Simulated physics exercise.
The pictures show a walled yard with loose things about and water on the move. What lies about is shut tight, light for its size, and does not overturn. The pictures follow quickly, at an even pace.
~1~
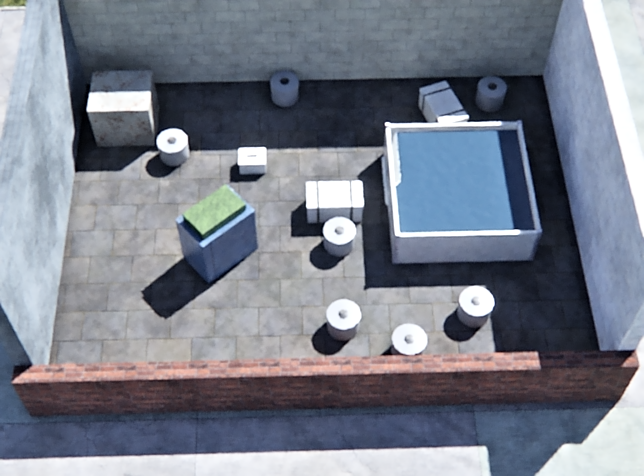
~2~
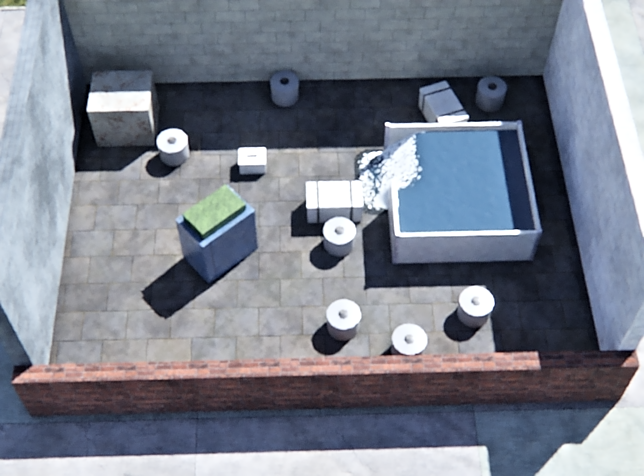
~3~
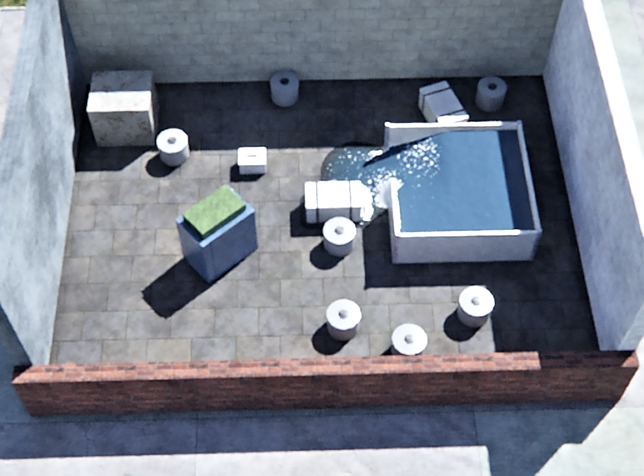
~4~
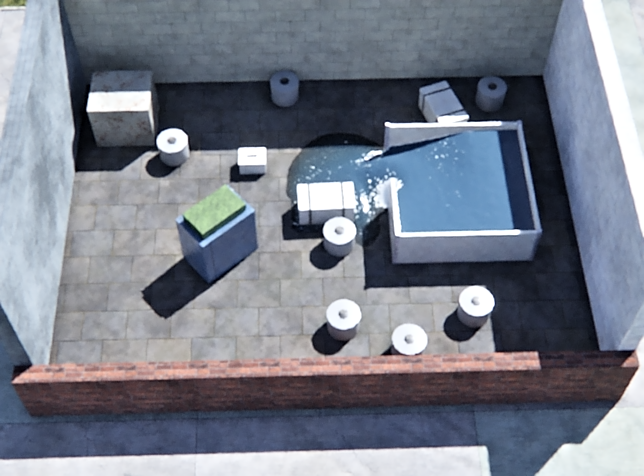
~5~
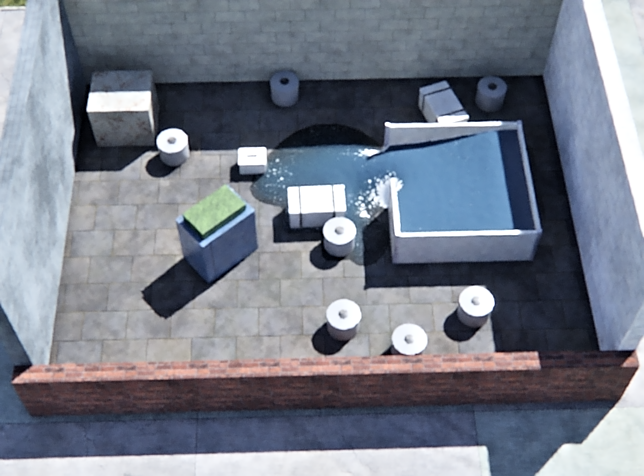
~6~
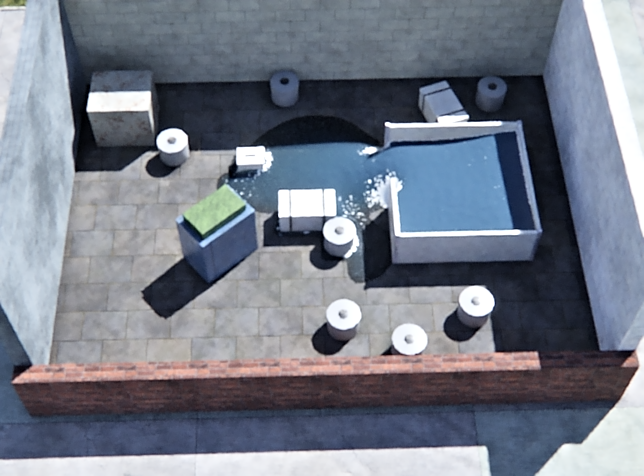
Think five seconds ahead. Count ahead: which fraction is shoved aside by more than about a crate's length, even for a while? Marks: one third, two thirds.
That comes to between one and two thirds.
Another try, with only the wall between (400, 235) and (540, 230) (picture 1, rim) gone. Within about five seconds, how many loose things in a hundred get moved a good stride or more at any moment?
Near 40 in a hundred.
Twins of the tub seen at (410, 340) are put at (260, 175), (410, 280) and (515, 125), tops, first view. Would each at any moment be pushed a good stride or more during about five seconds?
In turn: Swept aside, no, less than that.
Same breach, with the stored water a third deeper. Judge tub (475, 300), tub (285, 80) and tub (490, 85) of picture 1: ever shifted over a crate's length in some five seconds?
In turn: Never so far, yes, not that far.
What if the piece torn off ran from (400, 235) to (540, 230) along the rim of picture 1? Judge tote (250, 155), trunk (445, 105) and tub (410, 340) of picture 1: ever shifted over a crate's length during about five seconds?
One after the other: Under that, no, pushed that far.
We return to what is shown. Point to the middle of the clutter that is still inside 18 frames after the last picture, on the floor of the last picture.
At about (311, 217).
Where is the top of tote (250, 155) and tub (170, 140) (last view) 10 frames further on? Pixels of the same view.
Roughly at (153, 142) and (111, 143).
A moment on, 2 of 10 are well off their spots; 0 afloat.
Next, 4 of 10 are well off their spots; 3 afloat.
Later, 4 of 10 are well off their spots; 3 afloat.
In the end, 4 of 10 are well off their spots, and 4 have been at some point; 3 afloat.
